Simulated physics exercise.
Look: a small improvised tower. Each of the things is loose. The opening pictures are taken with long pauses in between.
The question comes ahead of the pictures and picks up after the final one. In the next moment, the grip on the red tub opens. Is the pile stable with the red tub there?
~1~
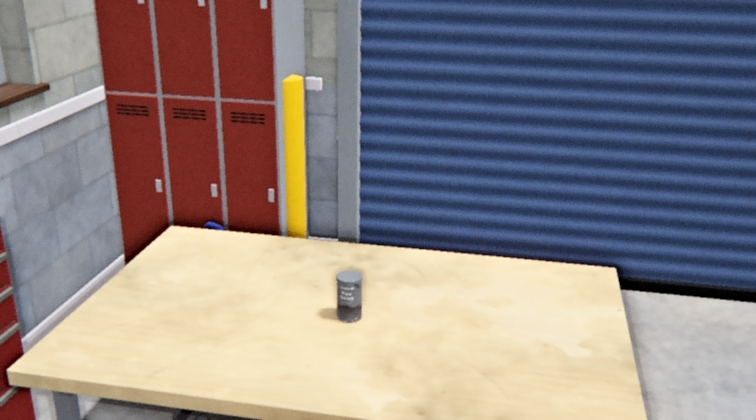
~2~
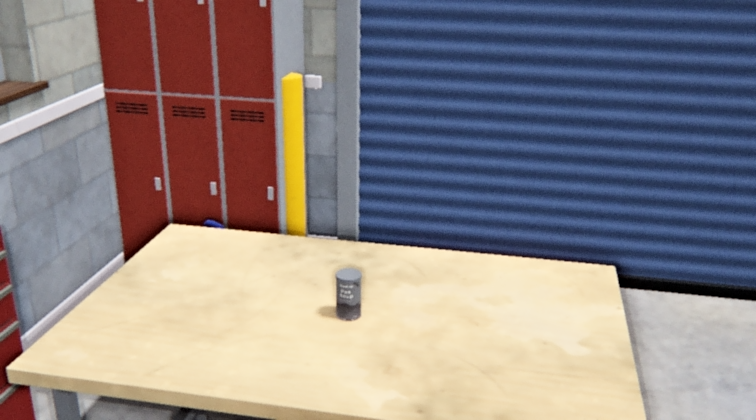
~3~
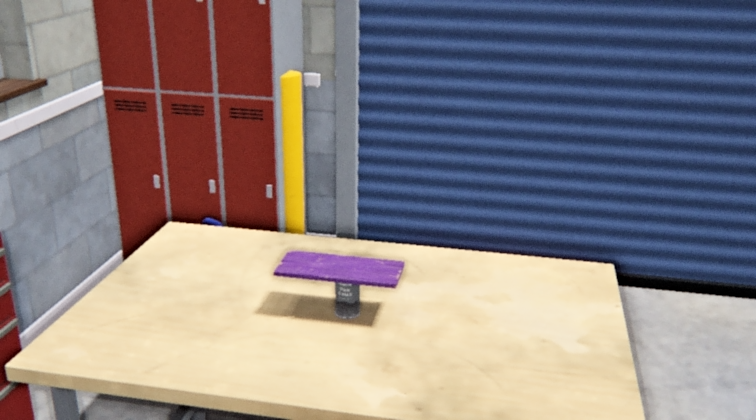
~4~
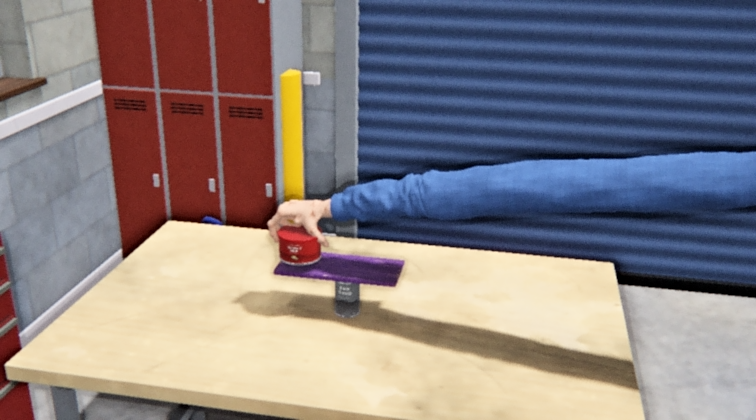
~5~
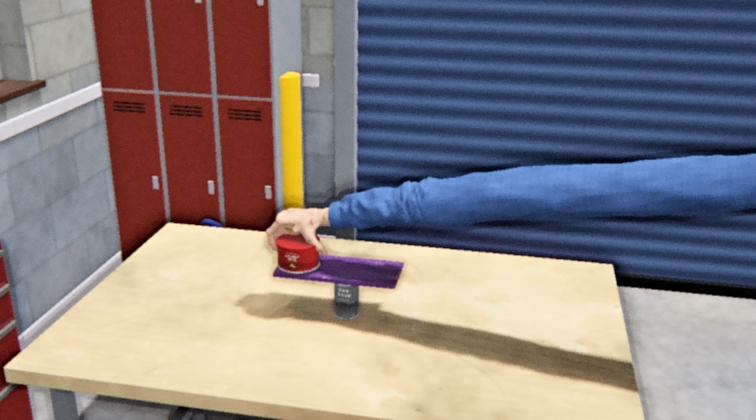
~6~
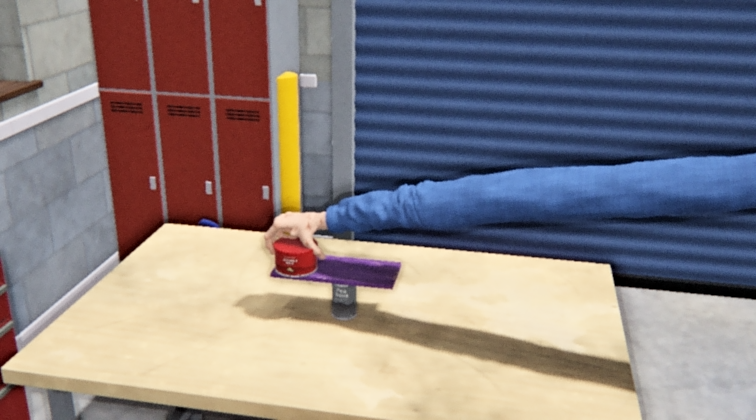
The tower does not remain standing.
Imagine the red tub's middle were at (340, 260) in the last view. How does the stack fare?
What happens next is that it remains standing.
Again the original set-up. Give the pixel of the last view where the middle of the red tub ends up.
About (286, 292).
Then, 0.30 s after the last picture, red tub now fallen; purple board tipped 45° from how it was.
Then, 0.40 s after the last picture, purple board tipped 62° from how it was.
Then, 1.30 s after the last picture, purple board tipped 49° from how it was.
At rest, fallen, red tub; tipped over in the stack, purple board; grey tin in place. Seen from the same camera at the end, red tub near (285, 292). The stack comes apart.
